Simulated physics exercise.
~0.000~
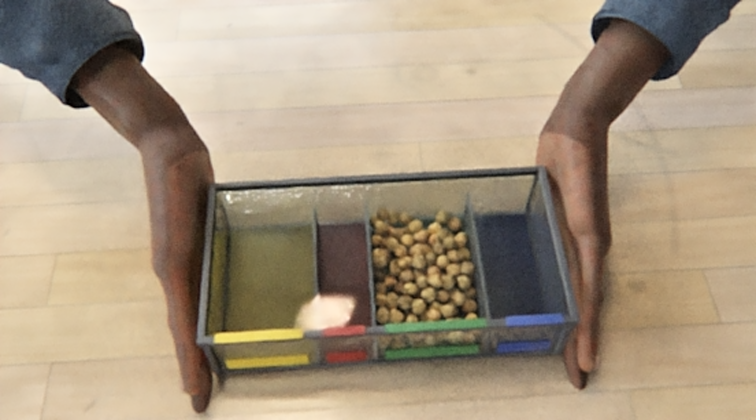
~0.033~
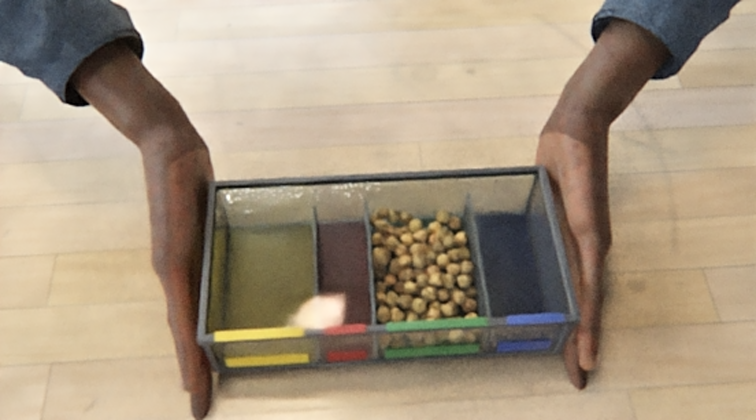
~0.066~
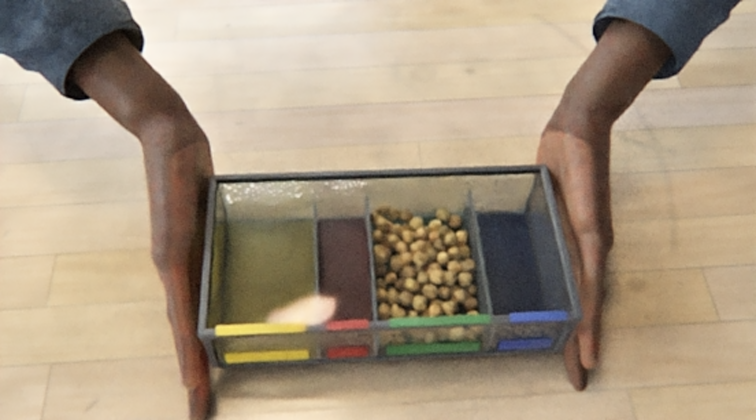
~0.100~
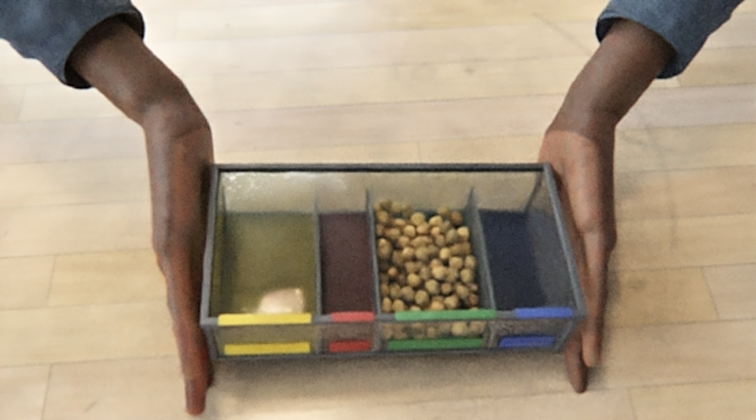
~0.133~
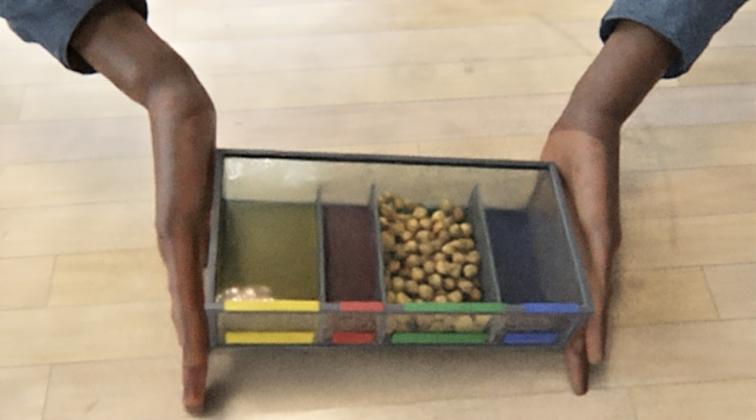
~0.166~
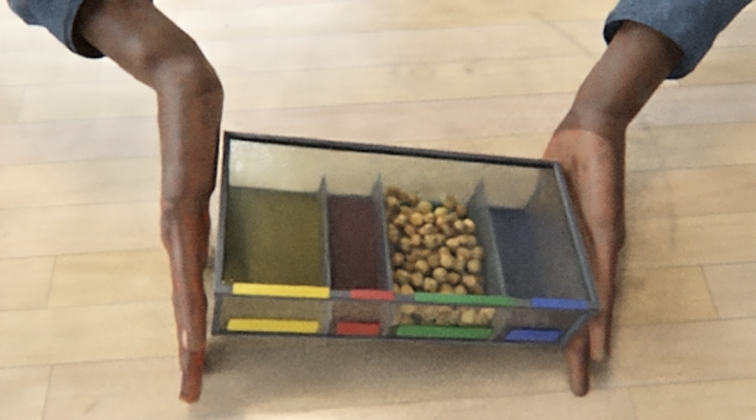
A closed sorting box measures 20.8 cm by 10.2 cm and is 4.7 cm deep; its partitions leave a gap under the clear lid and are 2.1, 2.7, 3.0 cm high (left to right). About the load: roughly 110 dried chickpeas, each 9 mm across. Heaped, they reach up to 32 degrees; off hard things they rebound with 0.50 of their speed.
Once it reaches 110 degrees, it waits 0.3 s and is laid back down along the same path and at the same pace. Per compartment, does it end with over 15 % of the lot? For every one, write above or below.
Red below, blue above, green above, yellow below.
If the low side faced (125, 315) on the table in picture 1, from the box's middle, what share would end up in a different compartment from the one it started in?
Roughly 95 % of the pieces.
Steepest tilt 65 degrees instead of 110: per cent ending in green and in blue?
Shares after the change: Green 95, blue 5, per cent.
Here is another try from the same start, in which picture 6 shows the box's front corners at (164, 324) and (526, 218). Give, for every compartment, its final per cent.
That leaves red with 5 percent, blue with 0, green with 0 and yellow with 95 percent.
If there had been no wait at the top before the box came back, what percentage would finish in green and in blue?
In per cent: Green 45; blue 55.
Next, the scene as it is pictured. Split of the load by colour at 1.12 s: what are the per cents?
Per cent by colour: Red 0; blue 40; green 60; yellow 0.
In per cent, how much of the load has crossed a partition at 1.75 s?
Some 50 percent.
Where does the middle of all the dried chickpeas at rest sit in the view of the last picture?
Centre at rest: Approx. (484, 251) px.
Then, at 1.12 s, tilt 110 degrees; blue 40 %, green 60 %.
After 1.75 s, tilt 60 degrees; blue 50 %, green 50 %.
After 2.43 s, tilt 0 degrees; blue 50 %, green 50 %.
In the end, at 3.1 s, red 0 %, blue 50 %, green 50 %, yellow 0 %.
